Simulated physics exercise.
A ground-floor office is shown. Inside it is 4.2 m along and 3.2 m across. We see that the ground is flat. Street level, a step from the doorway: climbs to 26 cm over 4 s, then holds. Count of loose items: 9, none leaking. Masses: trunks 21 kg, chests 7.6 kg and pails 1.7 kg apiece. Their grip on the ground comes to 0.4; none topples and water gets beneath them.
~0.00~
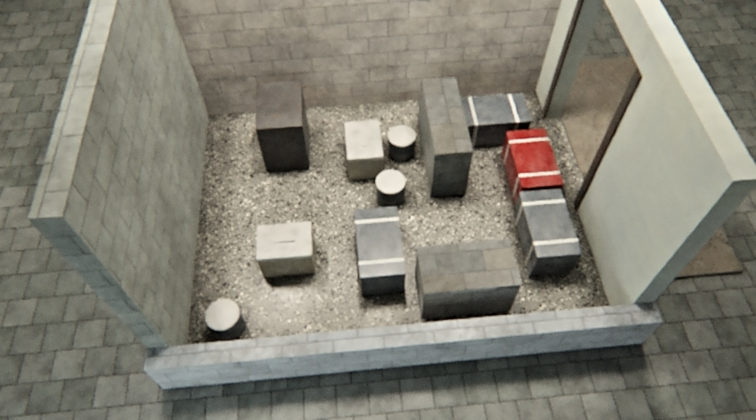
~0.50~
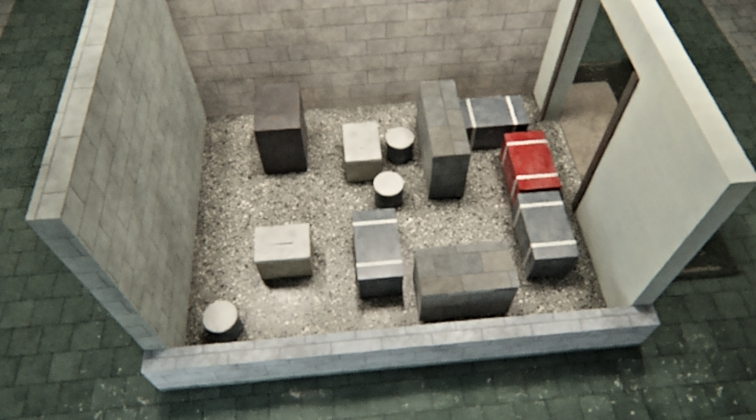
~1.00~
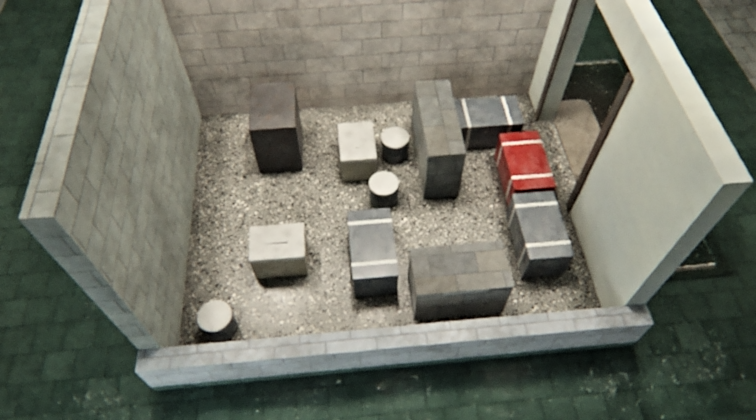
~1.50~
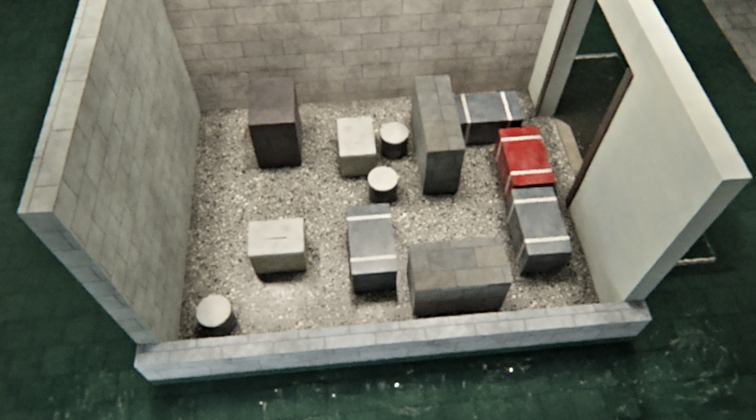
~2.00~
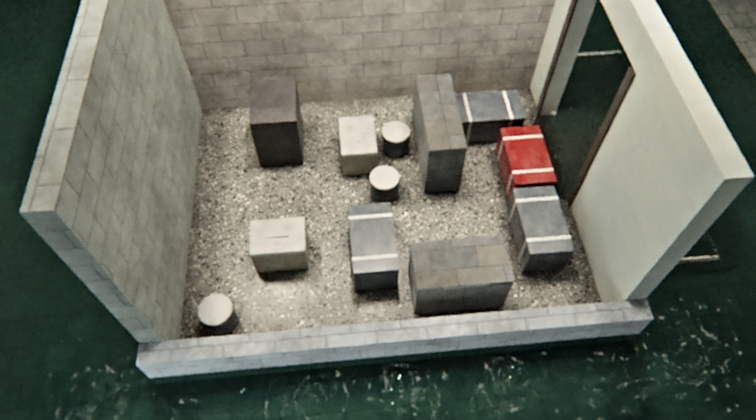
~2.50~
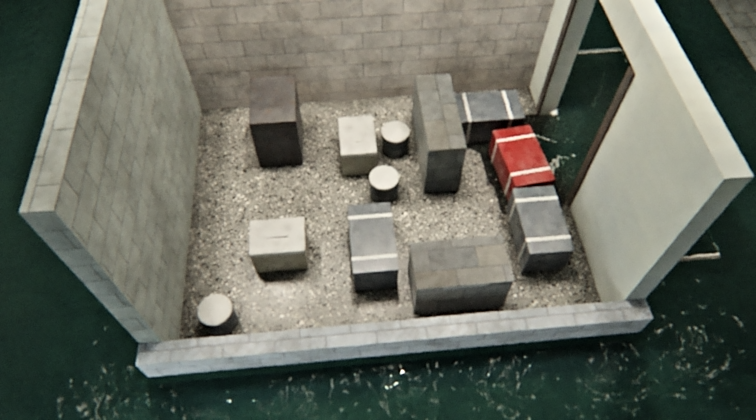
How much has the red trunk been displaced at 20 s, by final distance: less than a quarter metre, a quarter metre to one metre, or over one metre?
It will be swept well away.
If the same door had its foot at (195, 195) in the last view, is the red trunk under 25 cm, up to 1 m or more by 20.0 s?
The red trunk ends up a little way over.
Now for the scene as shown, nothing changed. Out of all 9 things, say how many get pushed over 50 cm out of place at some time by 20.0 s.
That comes to 8.
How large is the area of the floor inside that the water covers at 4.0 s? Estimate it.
Wet: Near 3.5 m2.
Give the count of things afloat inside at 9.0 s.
The number is 9.
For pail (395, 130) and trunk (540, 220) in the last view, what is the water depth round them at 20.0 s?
Depths: Near 21 cm, then near 25 cm.
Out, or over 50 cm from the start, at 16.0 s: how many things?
The count is 4.
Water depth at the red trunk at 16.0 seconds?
I'd say around 21 cm.
After 4.0 s the red trunk is near (484, 170), 0.6 m from its start, aground; 1 afloat.
After 9.0 s the red trunk is near (202, 176), 3.5 m from its start, afloat; 9 afloat.
After 16.0 s the red trunk is near (300, 201), 2.5 m from its start, afloat; 9 afloat.
After 20.0 s the red trunk is near (281, 208), 2.8 m from its start, afloat; 9 afloat.
